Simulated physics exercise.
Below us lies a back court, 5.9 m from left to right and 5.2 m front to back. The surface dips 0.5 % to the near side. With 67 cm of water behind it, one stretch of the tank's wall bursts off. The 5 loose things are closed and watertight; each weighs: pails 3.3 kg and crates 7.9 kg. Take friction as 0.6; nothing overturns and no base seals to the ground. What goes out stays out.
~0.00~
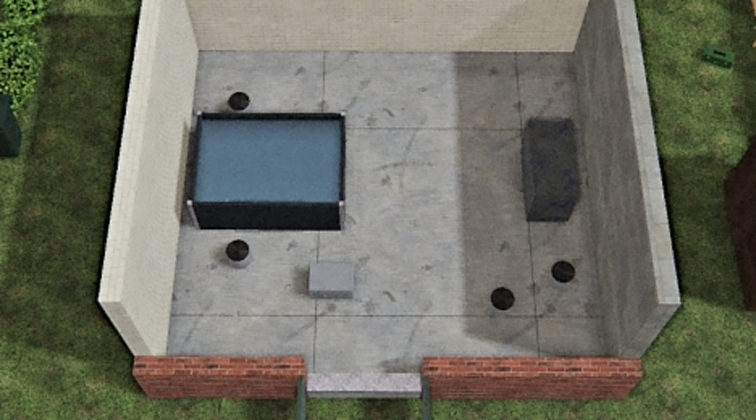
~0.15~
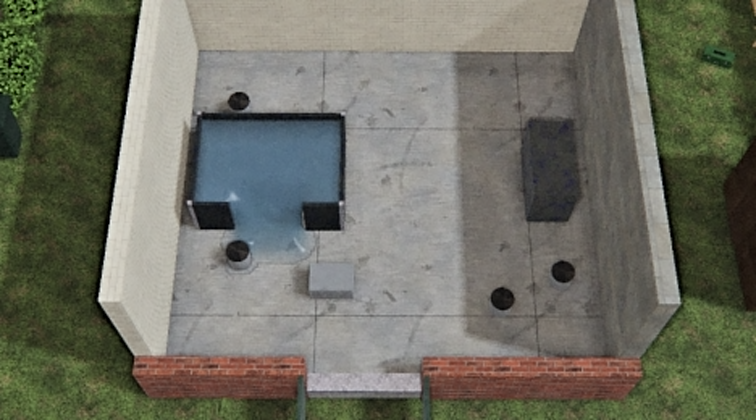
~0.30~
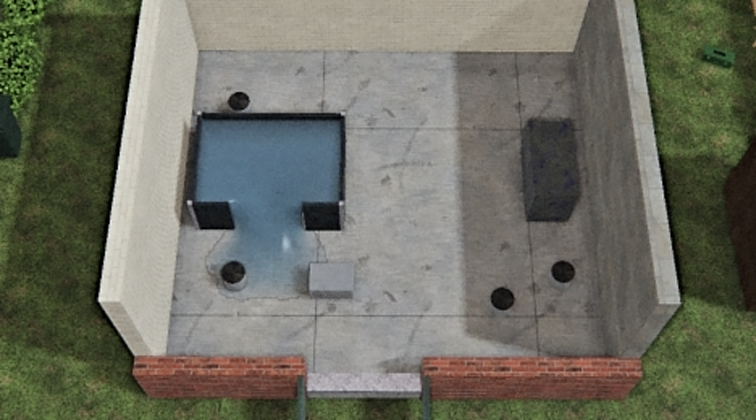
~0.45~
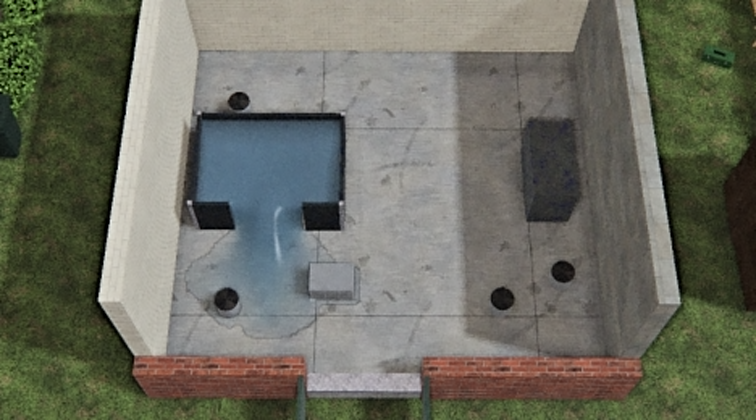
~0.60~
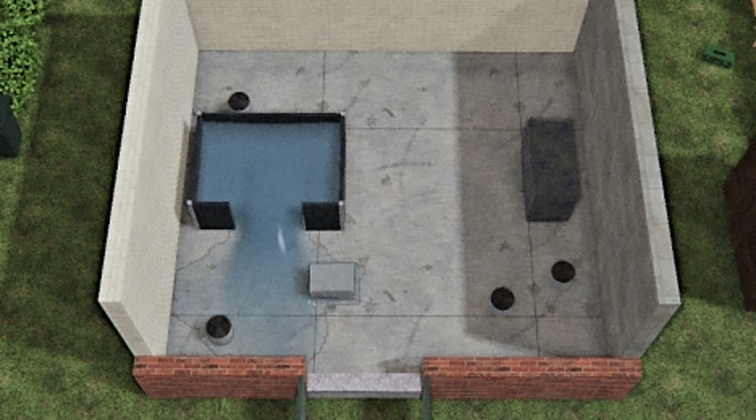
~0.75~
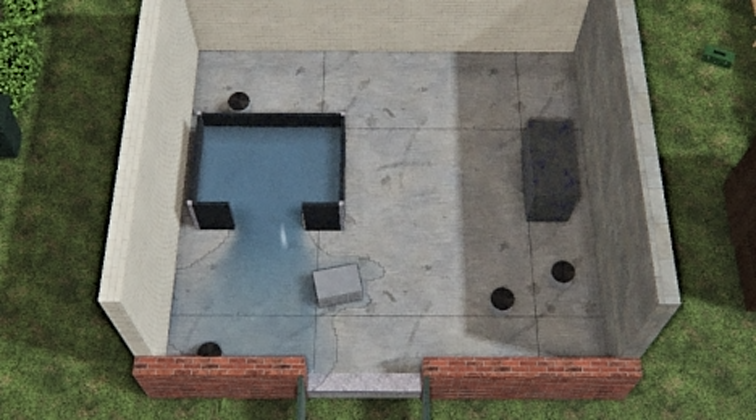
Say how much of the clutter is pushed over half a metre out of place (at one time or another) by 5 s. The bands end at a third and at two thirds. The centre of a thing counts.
Share: One to two thirds.
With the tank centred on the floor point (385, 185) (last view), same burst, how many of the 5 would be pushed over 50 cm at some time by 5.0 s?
Then 2.
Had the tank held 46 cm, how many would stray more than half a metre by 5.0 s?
Then 2.
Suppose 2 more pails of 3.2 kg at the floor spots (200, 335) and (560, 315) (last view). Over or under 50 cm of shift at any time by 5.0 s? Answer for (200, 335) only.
It is more.
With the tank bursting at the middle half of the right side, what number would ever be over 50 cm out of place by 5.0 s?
In that case 2 of them.
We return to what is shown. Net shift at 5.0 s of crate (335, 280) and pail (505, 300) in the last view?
In turn: 350 cm, 100 cm.
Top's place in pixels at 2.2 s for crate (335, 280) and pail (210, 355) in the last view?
Near (452, 341) and (183, 291).
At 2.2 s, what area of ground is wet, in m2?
About 10.5 m2.
After 1.1 s 1 of 5 are over 50 cm from their spots; 1 afloat.
After 2.2 s 2 of 5 are over 50 cm from their spots; 1 afloat.
After 3.5 s 1 of 5 are over 50 cm from their spots; 1 afloat.
After 5.0 s 3 of 5 are over 50 cm from their spots, and 3 have been at some point; 2 afloat.
